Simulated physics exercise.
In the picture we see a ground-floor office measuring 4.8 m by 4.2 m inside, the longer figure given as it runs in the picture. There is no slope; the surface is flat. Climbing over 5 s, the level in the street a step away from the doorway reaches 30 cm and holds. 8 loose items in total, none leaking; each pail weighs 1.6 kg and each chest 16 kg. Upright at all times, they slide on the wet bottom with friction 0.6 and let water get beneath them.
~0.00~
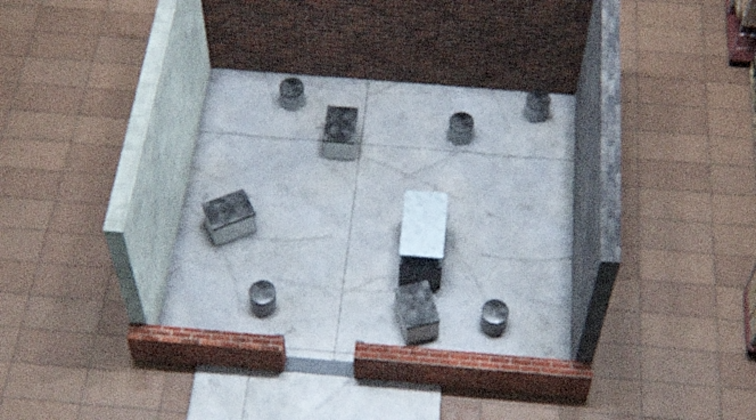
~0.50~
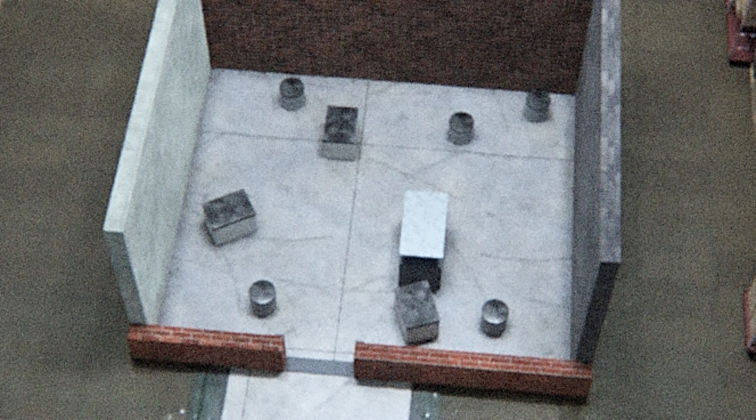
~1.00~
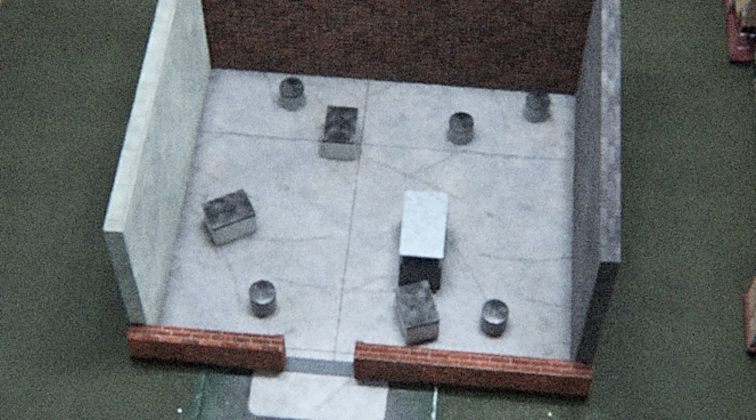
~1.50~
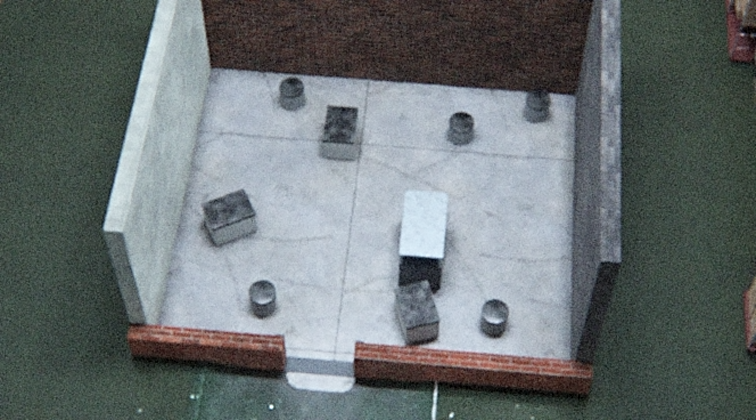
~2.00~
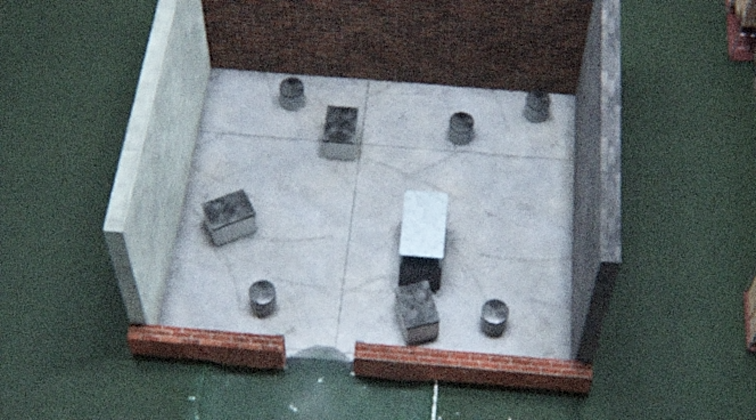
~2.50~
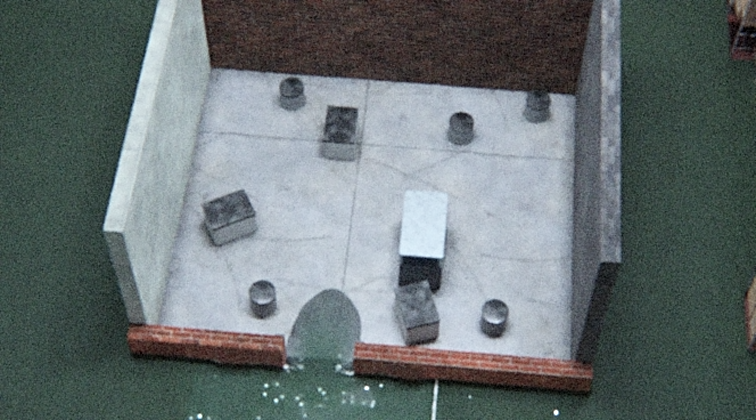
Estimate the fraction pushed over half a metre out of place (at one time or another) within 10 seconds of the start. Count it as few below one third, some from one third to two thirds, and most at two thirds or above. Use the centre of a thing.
Some.
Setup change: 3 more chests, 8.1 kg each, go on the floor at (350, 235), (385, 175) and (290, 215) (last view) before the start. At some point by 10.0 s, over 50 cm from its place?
In the same order as the question: Farther, farther, farther.
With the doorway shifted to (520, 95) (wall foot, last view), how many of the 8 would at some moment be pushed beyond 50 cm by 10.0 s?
The answer then is 5.
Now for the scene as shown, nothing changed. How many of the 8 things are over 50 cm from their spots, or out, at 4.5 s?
Answer: 1.
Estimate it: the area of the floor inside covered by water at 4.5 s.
I'd put it close to 7.0 m2.
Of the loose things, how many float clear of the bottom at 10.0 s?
At that time the total is 6.
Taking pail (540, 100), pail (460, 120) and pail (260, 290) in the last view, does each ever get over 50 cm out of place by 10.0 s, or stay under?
Same order as the question: Greater, greater, greater.
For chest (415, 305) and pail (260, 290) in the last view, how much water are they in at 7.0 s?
Depths: Near 4 cm, then near 3 cm.
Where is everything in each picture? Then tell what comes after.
A pail at (495, 311) rests on the ground; a chest at (341, 123), on the bottom; water covers 0.0 m2; 0 of 8 have shifted, in the first frame.
A pail at (495, 311), on the bottom; a chest at (341, 123), on the bottom; water covers 0.0 m2; 0 of 8 have shifted, in the second frame.
A pail at (495, 311) rests on the ground; a chest at (341, 123) rests on the ground; water covers 0.0 m2; 0 of 8 have shifted, in the third frame.
A pail at (495, 311), on the bottom; a chest at (341, 123), on the bottom; 0.0 m2 under water; 0 of 8 have shifted, in the fourth frame.
A pail at (495, 311) rests on the ground; a chest at (341, 123), on the bottom; water covers 0.1 m2; 0 of 8 have shifted, in the fifth frame.
A pail at (495, 311) rests on the ground; a chest at (341, 123), on the bottom; water covers 0.6 m2; 0 of 8 have shifted, in the sixth frame.
After 3.5 s 0 of 8 are over 50 cm from their spots; 0 afloat.
After 4.5 s 1 of 8 are over 50 cm from their spots; 0 afloat.
After 7.0 s 1 of 8 are over 50 cm from their spots; 2 afloat.
After 10.0 s 4 of 8 are over 50 cm from their spots, and 5 have been at some point; 6 afloat.
